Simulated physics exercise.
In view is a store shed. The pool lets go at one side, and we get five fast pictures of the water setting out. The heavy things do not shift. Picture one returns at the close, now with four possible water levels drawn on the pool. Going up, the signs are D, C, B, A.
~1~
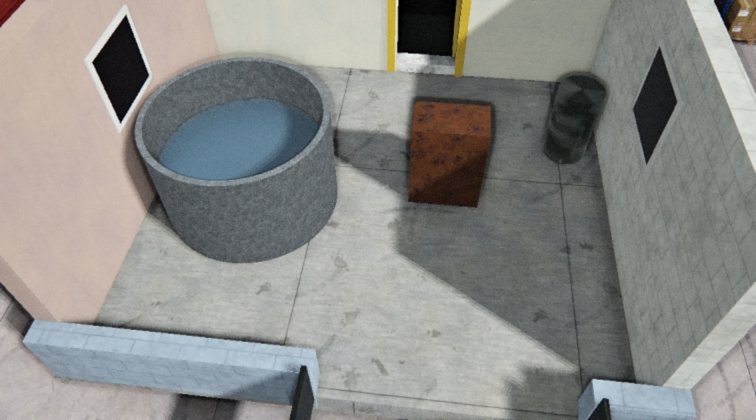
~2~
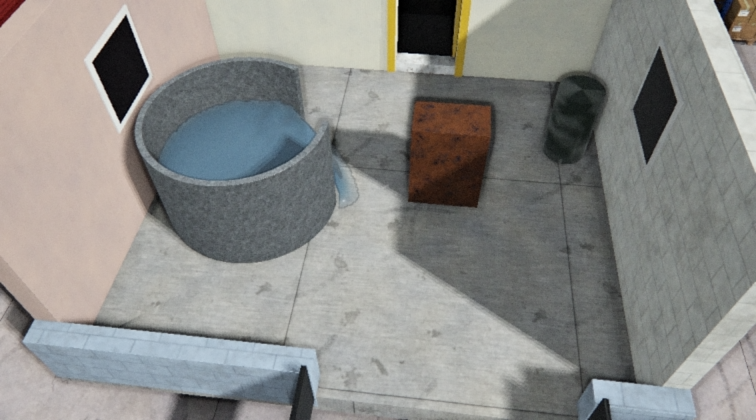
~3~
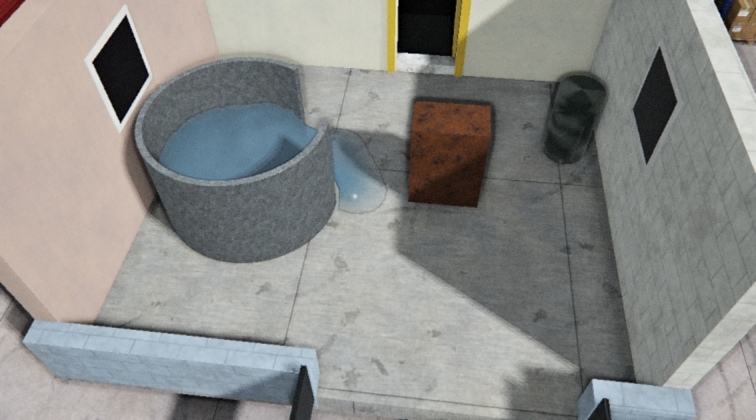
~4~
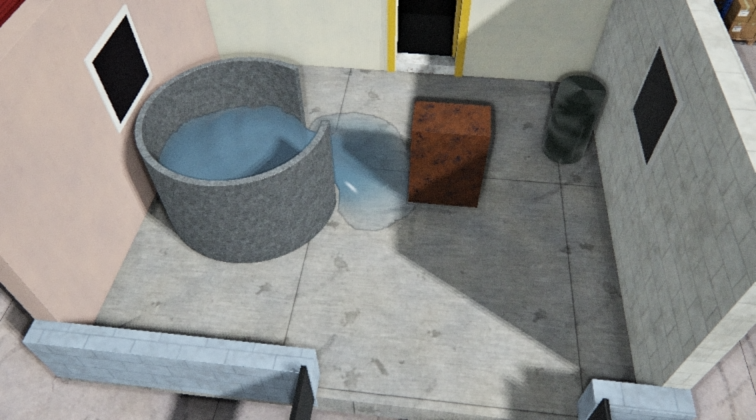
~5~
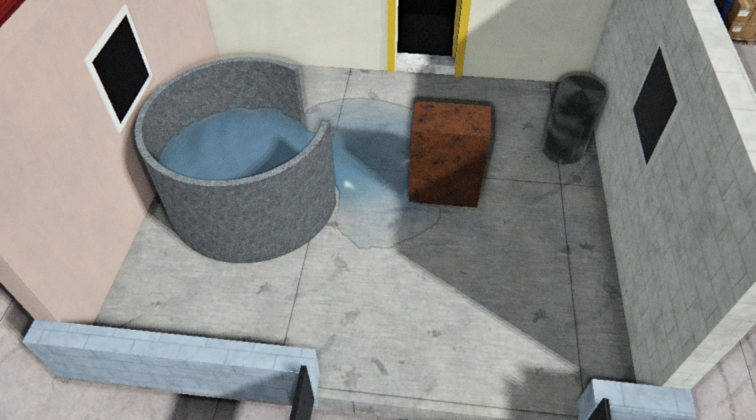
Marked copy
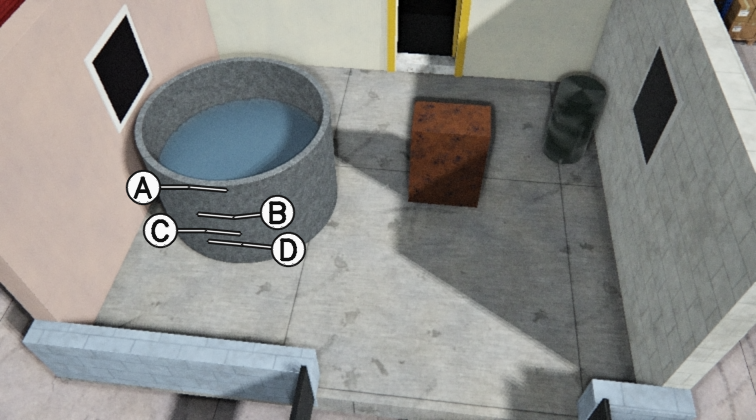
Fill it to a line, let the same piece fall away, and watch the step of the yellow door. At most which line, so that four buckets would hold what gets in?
C will do.
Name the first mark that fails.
That is mark B.
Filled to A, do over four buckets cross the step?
Yes, it does.
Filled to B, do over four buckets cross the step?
Yes, it does.
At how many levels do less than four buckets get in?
Two of them.
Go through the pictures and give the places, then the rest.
Water in the pool at rest, its middle at (244, 152); foot of the yellow doorway at (425, 73); open gate at (452, 361), in the first picture.
Front seen at (341, 202), 1 % of the ground wet, in the second picture.
Front seen at (376, 198), 4 % of the ground wet, in the third picture.
Front seen at (384, 124), 8 % of the ground wet, in the fourth picture.
Front seen at (383, 106), 13 % of the ground wet, in the fifth picture.
On the marked copy, A at (207, 188); B at (216, 215); C at (222, 232); D at (226, 242); from the bottom up D, C, B, A.
With A, dozens of bucketfuls pour in.
With B, about 10 bucketfuls get in.
With C, a bucket or two gets in.
With D, nothing gets over.
